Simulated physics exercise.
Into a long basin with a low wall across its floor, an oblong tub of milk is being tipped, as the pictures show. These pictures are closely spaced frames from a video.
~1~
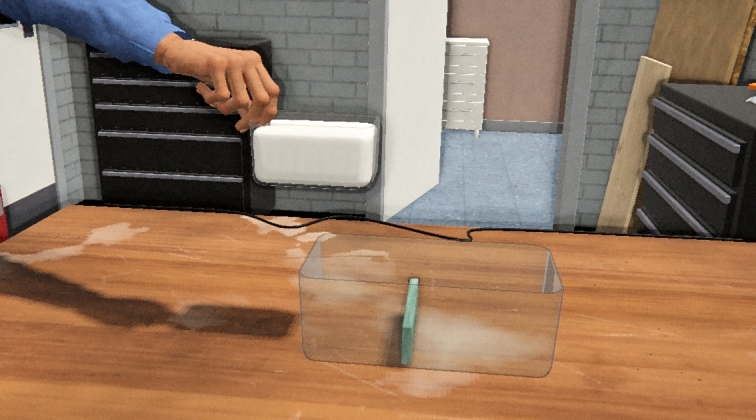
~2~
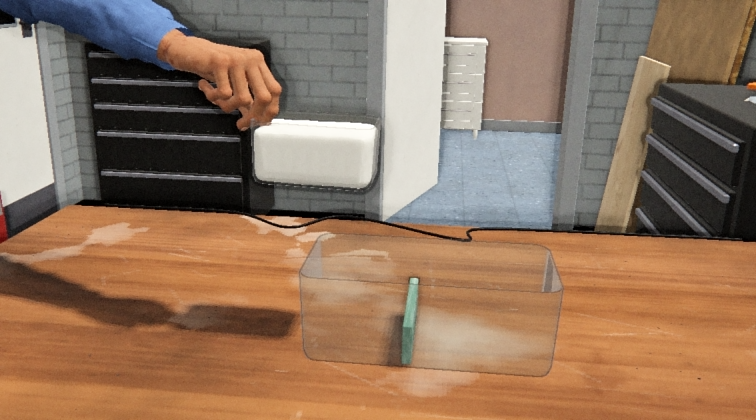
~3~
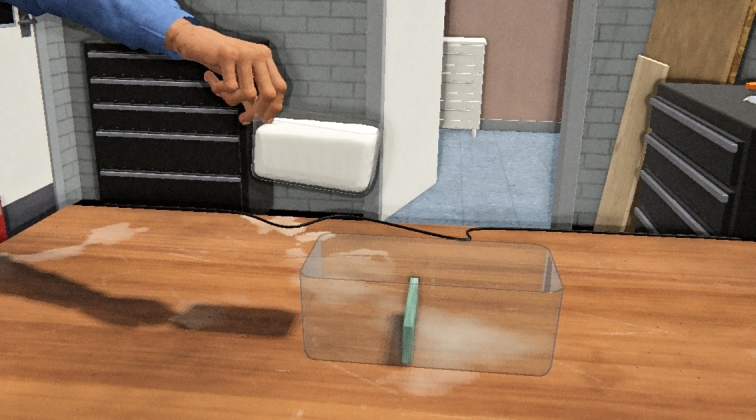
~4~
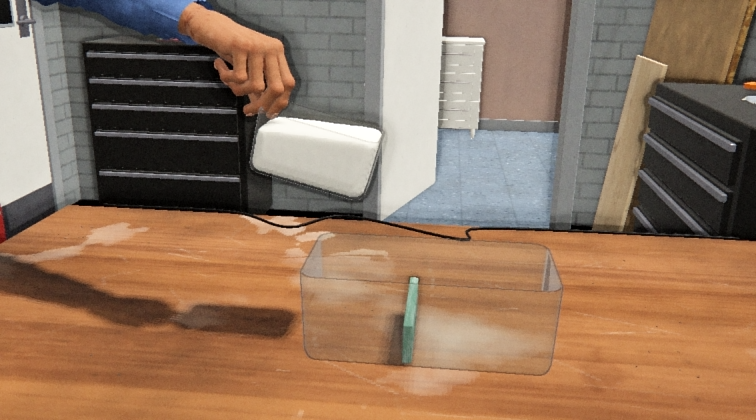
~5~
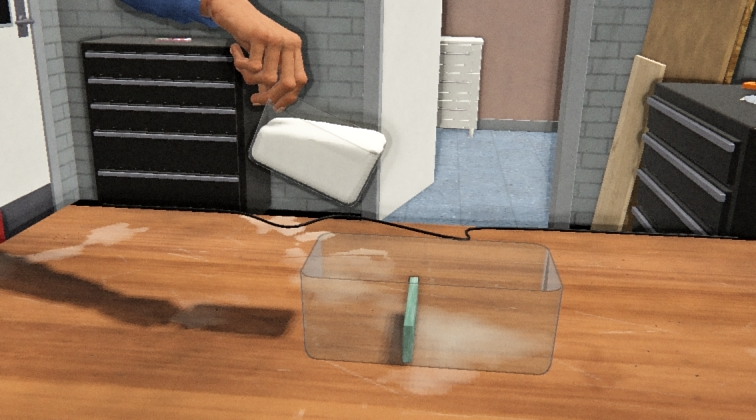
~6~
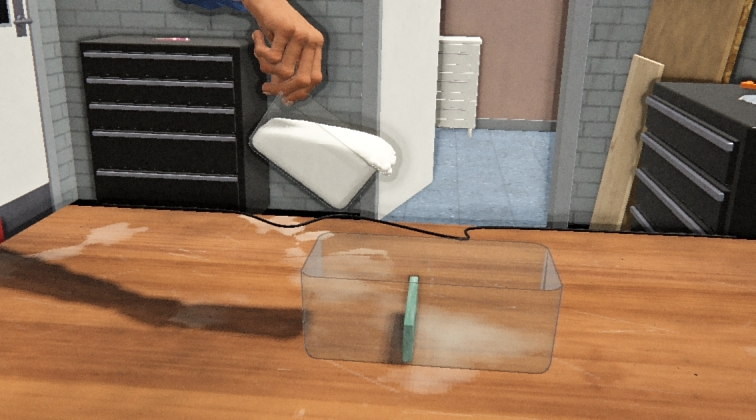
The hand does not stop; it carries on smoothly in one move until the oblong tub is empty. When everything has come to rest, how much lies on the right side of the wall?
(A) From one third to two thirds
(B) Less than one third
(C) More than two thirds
Answer: A.
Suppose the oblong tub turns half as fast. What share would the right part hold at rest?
About 70 per cent.
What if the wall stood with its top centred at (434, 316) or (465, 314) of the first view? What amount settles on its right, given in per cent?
In turn some 35 and 15 in a hundred.
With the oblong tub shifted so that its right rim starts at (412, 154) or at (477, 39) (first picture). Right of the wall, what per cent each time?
80 % and 75 %.
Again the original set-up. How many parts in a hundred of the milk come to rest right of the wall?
That share comes out near 55 percent.
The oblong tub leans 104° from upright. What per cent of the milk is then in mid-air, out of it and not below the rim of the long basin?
Estimated: 35 per cent or thereabouts.
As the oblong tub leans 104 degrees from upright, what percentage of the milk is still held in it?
Looks like roughly 15 percent is still held.
A moment on, the oblong tub is tipped right over and 13 per cent is still to pour, 9 is left of the wall and 43 right of it.
Next, the oblong tub is tipped right over and 1 per cent is still to pour, 38 is left of the wall and 56 right of it.
Then the oblong tub is tipped right over and 0 per cent is still to pour, 42 is left of the wall and 57 right of it.
Later the oblong tub is tipped right over and 0 per cent is still to pour, 42 is left of the wall and 57 right of it.
Finally, 42 per cent lies left of the wall, 57 right of it and 2 outside.
